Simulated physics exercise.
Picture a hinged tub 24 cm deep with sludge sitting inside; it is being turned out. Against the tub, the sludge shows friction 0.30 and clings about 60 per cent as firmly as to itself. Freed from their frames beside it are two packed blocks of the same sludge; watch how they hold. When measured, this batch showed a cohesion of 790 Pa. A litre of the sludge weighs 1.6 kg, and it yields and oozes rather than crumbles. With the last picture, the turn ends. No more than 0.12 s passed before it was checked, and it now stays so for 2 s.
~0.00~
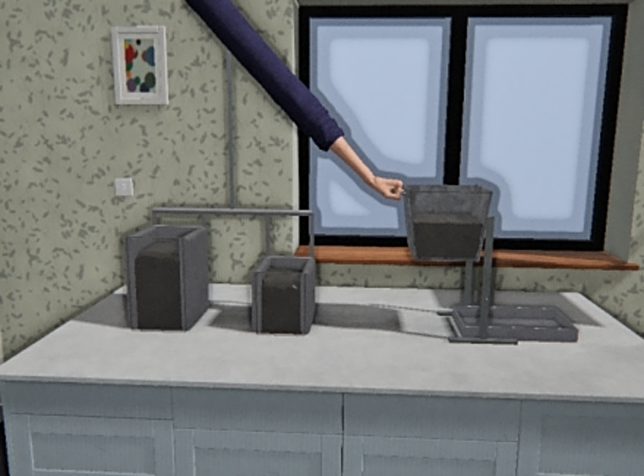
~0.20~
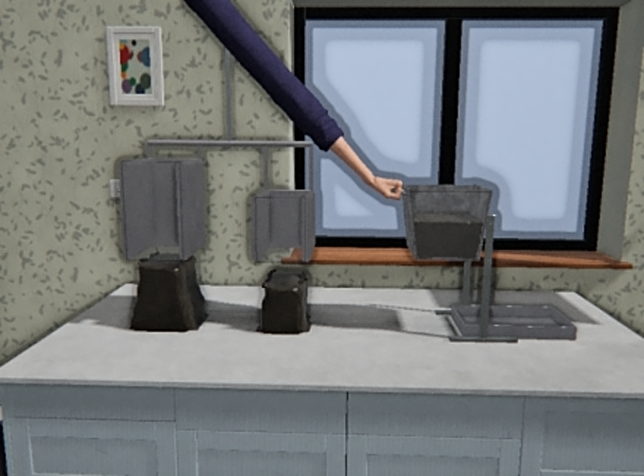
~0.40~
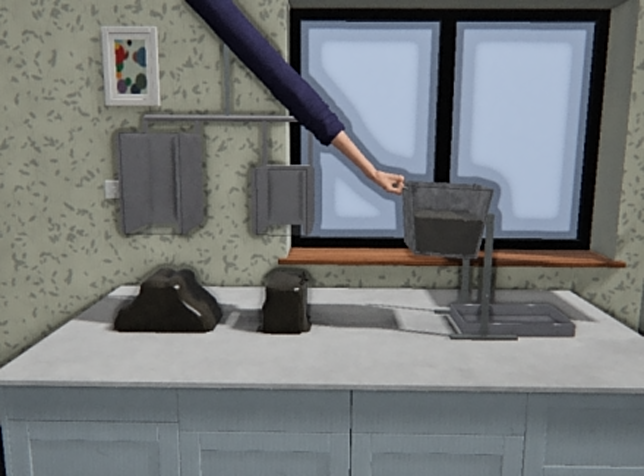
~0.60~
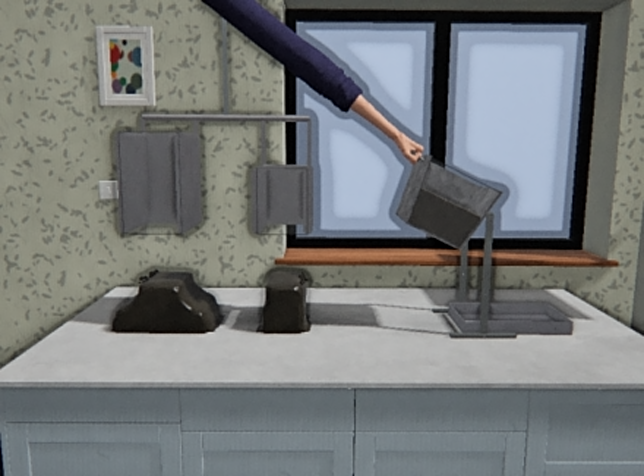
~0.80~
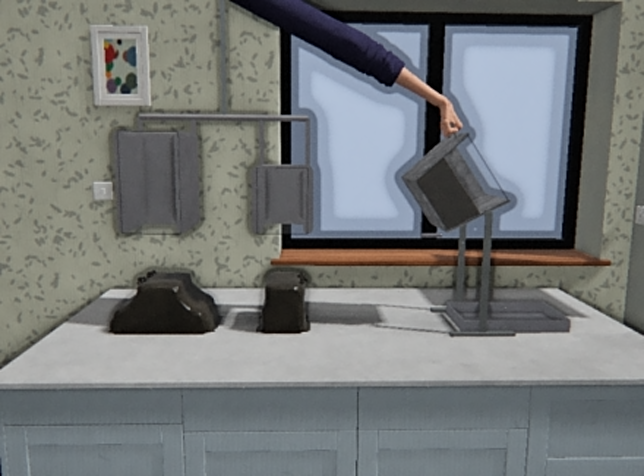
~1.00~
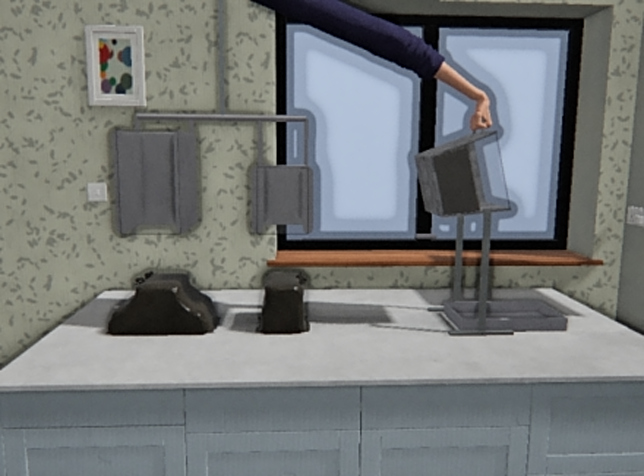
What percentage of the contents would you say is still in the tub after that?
I would say about 100 %.
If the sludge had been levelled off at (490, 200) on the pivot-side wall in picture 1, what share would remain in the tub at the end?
I'd guess around 100 in a hundred.
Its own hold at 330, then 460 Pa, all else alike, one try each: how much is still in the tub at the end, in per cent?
Expect about 75 in a hundred, then about 95 in a hundred.
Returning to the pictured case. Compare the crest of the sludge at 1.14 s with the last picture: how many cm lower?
About 0 cm.
After 1.14 s, the tub is at 76 degrees and holds 100 %.
After 1.31 s, the tub is at 76 degrees and holds 100 %.
After 1.48 s, the tub is at 76 degrees and holds 100 %.
After 1.65 s, the tub is at 76 degrees and holds 100 %.
After 3.00 s, at the end, the tub is at 76 degrees and holds 100 %.
